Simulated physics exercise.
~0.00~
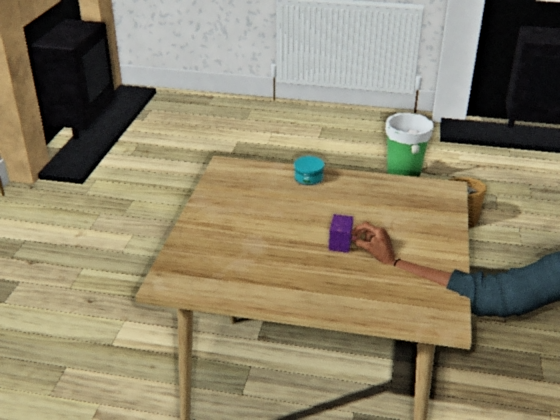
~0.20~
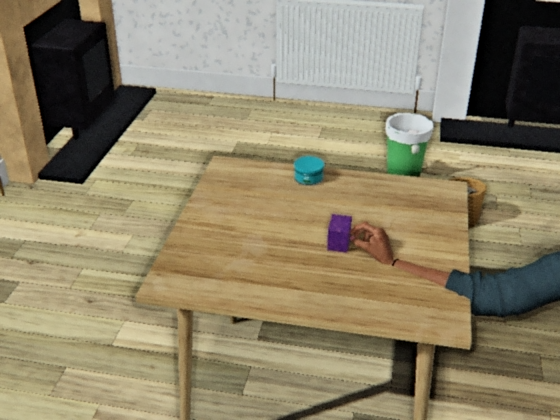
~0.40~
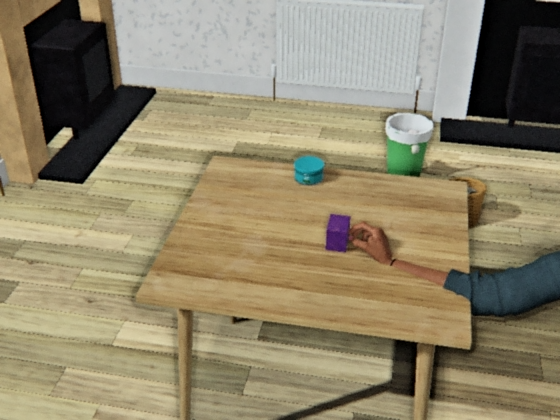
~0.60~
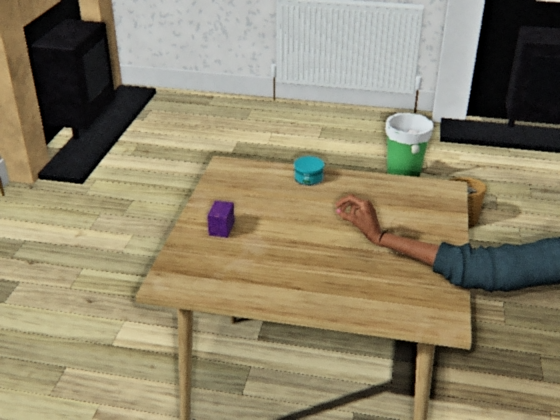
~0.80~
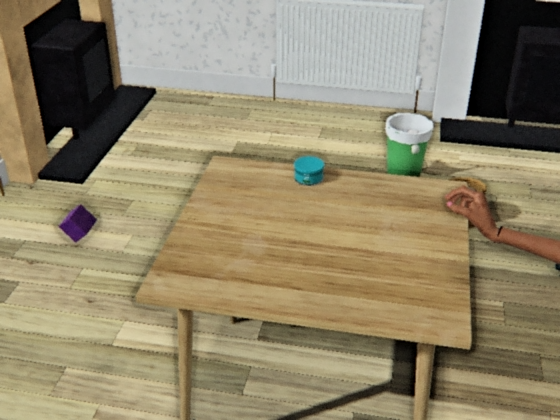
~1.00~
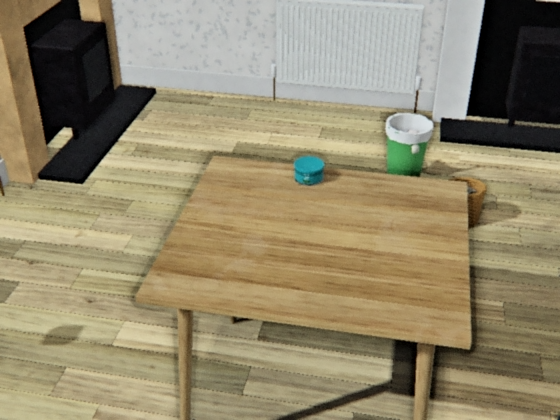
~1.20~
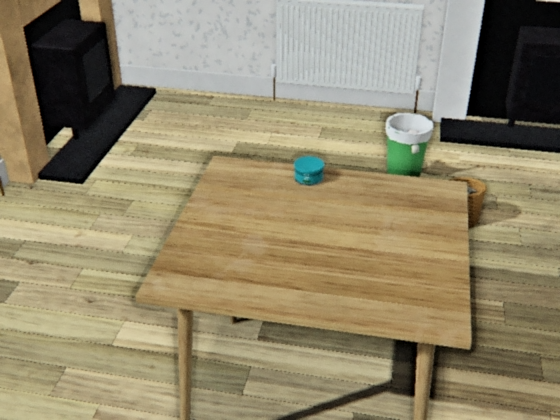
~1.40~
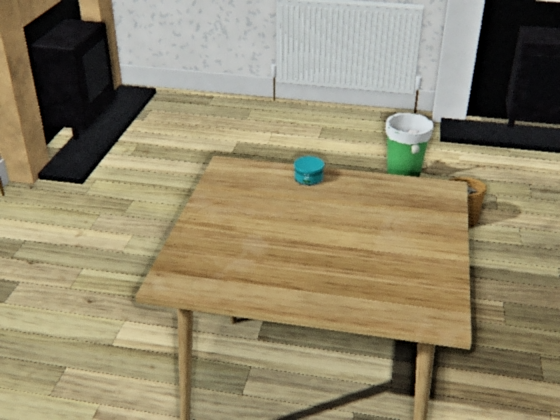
The clip shows a hand beside a purple block on a wooden table, with a turquoise tub near the back edge. The hand sends the block left and withdraws as it slides off the table and out of view, while the tub stays in place.
